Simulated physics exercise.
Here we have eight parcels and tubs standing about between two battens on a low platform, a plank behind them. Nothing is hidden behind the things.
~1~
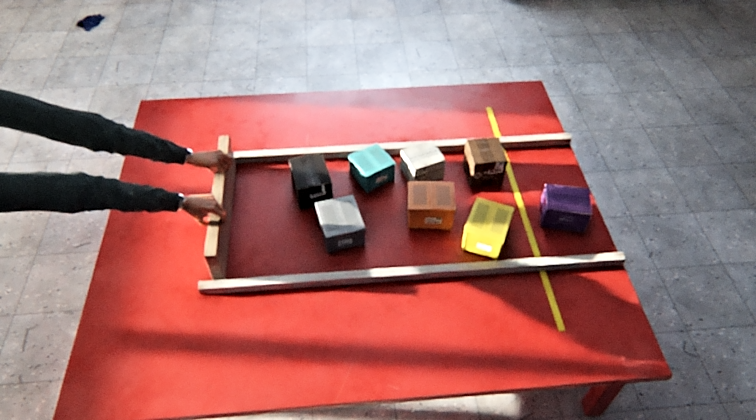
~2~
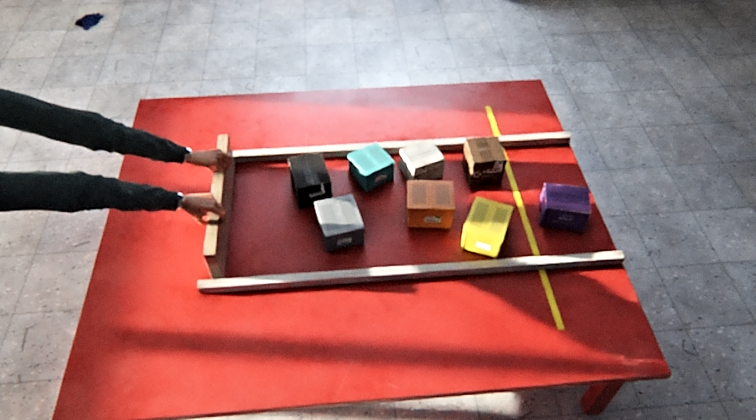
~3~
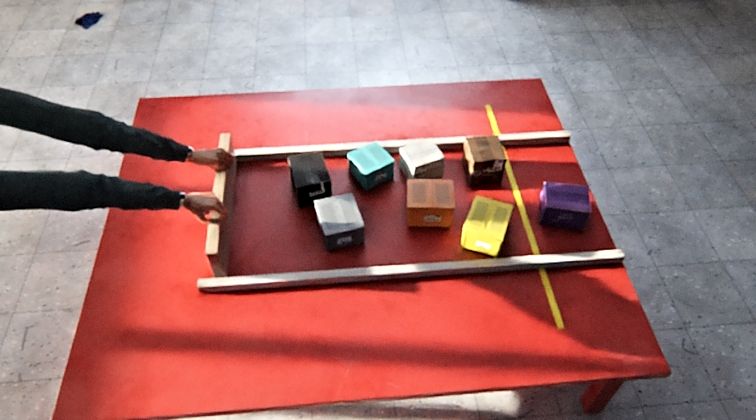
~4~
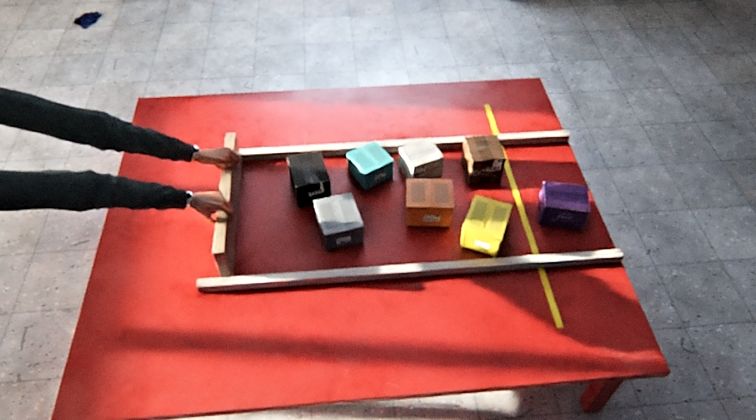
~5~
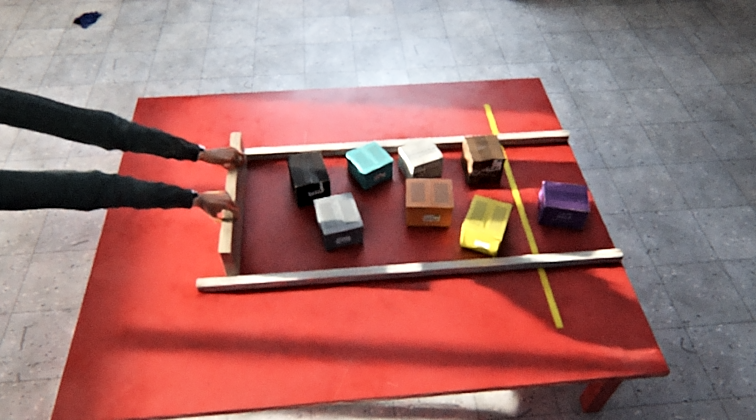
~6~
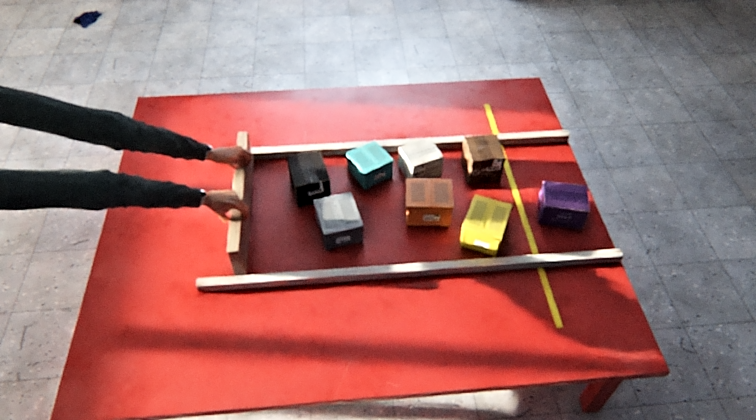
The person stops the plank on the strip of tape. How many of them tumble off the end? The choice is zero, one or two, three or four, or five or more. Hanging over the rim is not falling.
Outcome: The number that fall off is three or four.
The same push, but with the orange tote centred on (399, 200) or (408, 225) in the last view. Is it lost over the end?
In turn it survives; is kept.
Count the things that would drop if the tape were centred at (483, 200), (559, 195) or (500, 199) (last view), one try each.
It would be 1, 6 and 2.
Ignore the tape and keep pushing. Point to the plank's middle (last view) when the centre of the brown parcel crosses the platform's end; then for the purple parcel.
For the brown parcel at (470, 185), for the purple parcel at (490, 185).
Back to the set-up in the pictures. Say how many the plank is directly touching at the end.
2 of them.
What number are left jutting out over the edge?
Overhanging: 2.
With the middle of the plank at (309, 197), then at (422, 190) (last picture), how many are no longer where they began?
By then 1, and 7.
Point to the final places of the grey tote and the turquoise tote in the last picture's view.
About (545, 210), and the other about (557, 152).
Soon after, none off yet; purple parcel at rest near (563, 205); brown parcel at rest near (482, 159); yellow tote at rest near (485, 226).
After that, none off yet; purple parcel at rest near (563, 205); brown parcel displaced well along near (542, 158); yellow tote displaced a little near (510, 231).
In the end, the number that fall off is three or four; gone, white parcel, brown parcel and purple parcel.
